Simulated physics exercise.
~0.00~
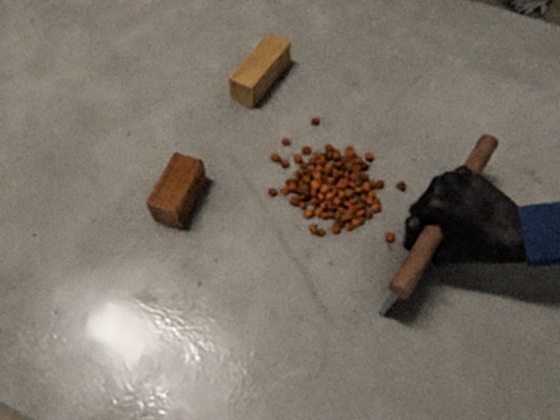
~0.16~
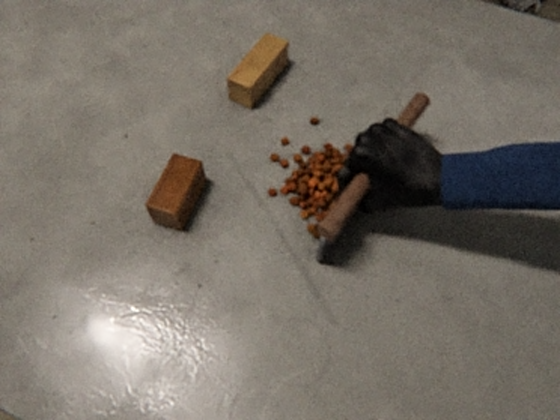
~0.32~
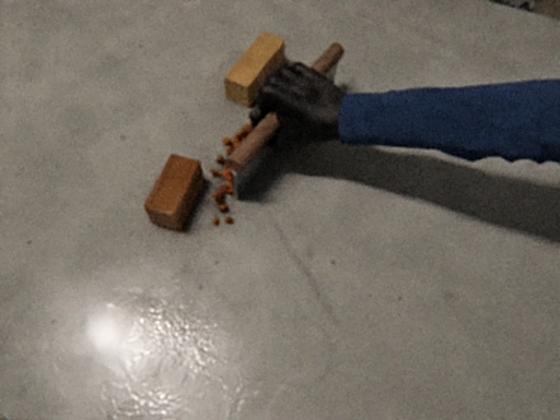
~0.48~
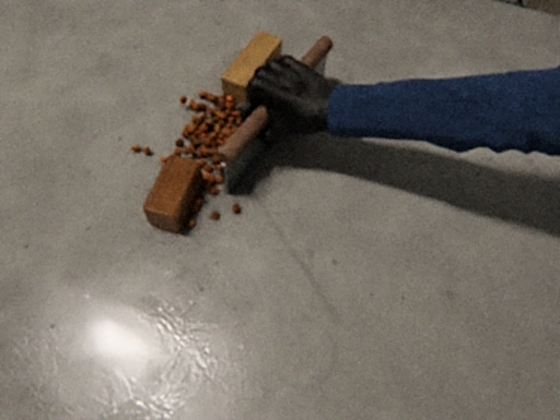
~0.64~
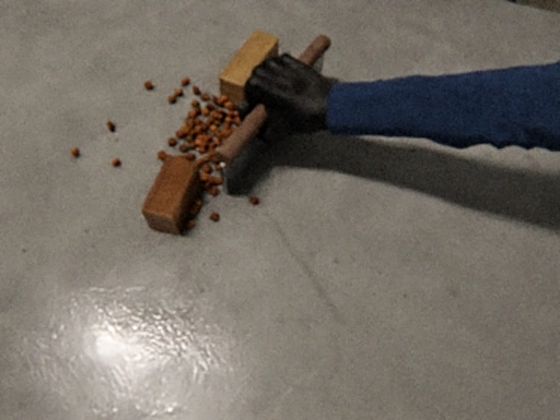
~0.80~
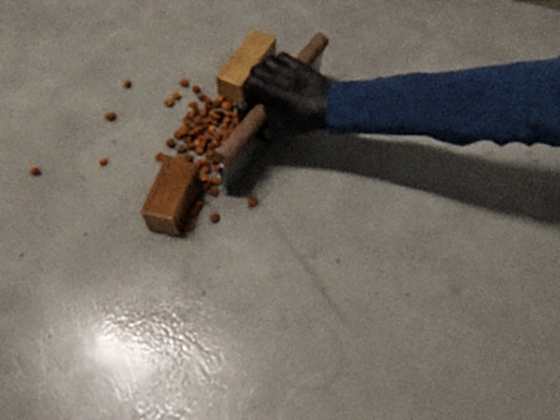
A black-gloved hand in a blue sleeve grips a scraper with a brown bar beside a loose heap of orange-brown pellets on a smooth grey surface, seen from above at an angle. Two wooden blocks lie to the left, a yellowish one farther off and a reddish-brown one nearer. The hand pushes the scraper left and slightly up, sweeping the heap toward the gap between the blocks. Pellets bunch there, then spill through, a few rolling away leftward. The scraper stops at the blocks, with many pellets still crowded before and within the gap and others scattered beyond.
